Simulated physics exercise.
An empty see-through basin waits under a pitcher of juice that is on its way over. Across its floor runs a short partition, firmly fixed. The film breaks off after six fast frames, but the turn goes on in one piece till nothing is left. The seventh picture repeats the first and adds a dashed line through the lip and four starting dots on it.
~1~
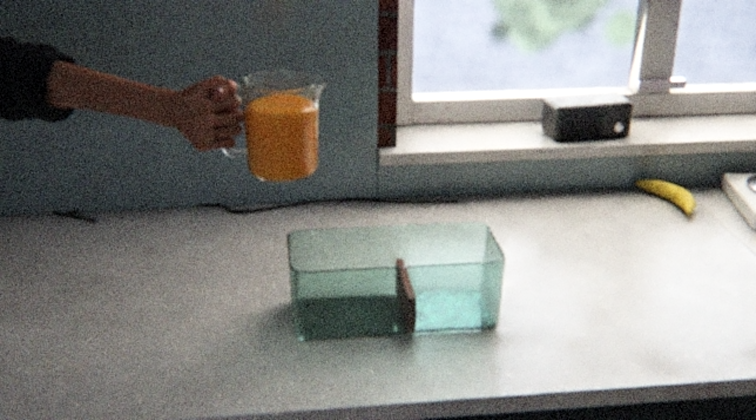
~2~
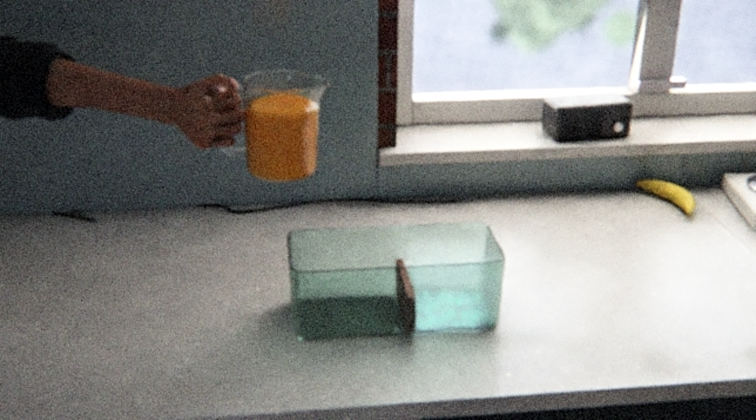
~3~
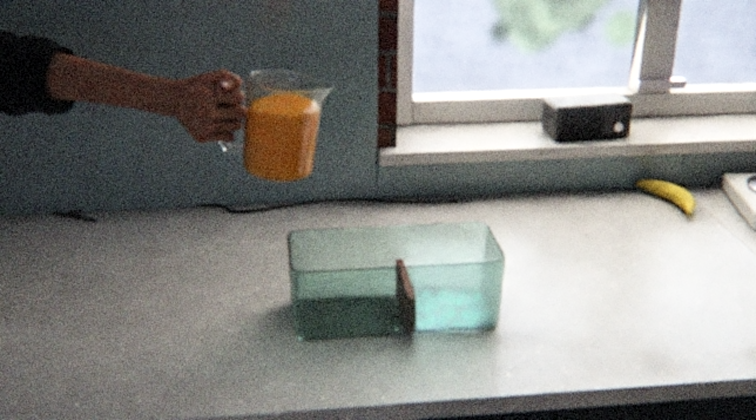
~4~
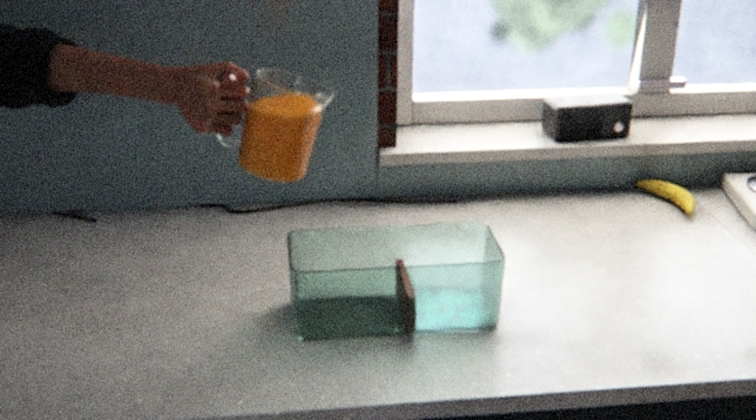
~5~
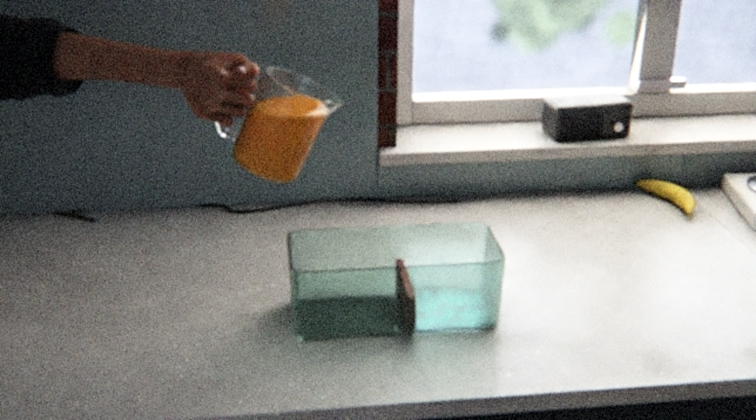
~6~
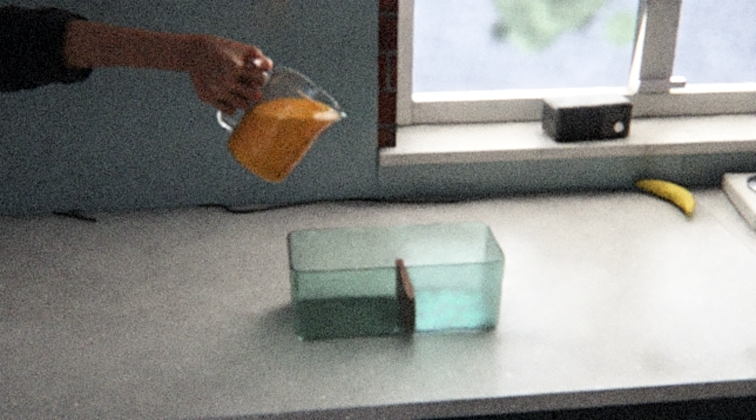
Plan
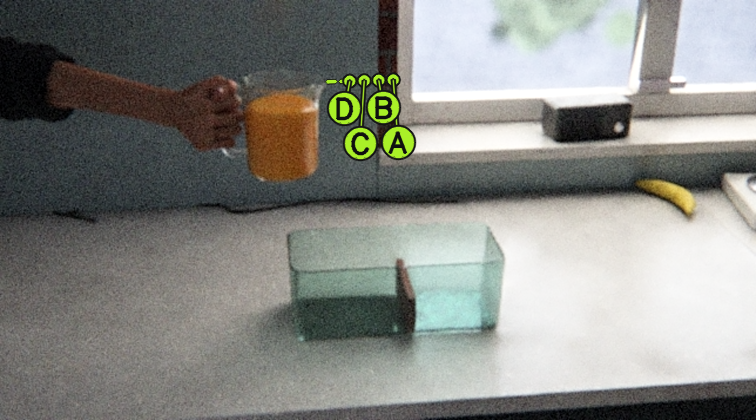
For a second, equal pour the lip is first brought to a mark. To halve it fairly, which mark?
D.
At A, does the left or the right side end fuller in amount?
More ends on the right.
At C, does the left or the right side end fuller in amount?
More ends on the right.
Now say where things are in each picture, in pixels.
In the first frame, upright, lip at (327, 81); basin from (294, 338) to (498, 325); top of the wall at (406, 277); nothing has left yet.
In the second frame, upright, lip at (328, 83); nothing has left yet.
In the third frame, tipped about 7°, lip at (332, 87); nothing has left yet.
In the fourth frame, tipped about 14°, lip at (337, 94); nothing has left yet.
In the fifth frame, tipped about 24°, lip at (342, 103); nothing has left yet.
In the sixth frame, tipped about 37°, lip at (345, 116); nothing has left yet.
On the marked copy, A at (393, 79); B at (378, 80); C at (364, 80); D at (349, 81).
If A is chosen, about 7 % ends left of the wall and 87 % right of it; 6 % is lost outside.
If B is chosen, about 6 % ends left of the wall and 91 % right of it; 3 % is lost outside.
If C is chosen, about 20 % ends left of the wall and 77 % right of it; 3 % is lost outside.
If D is chosen, about 55 % ends left of the wall and 43 % right of it.
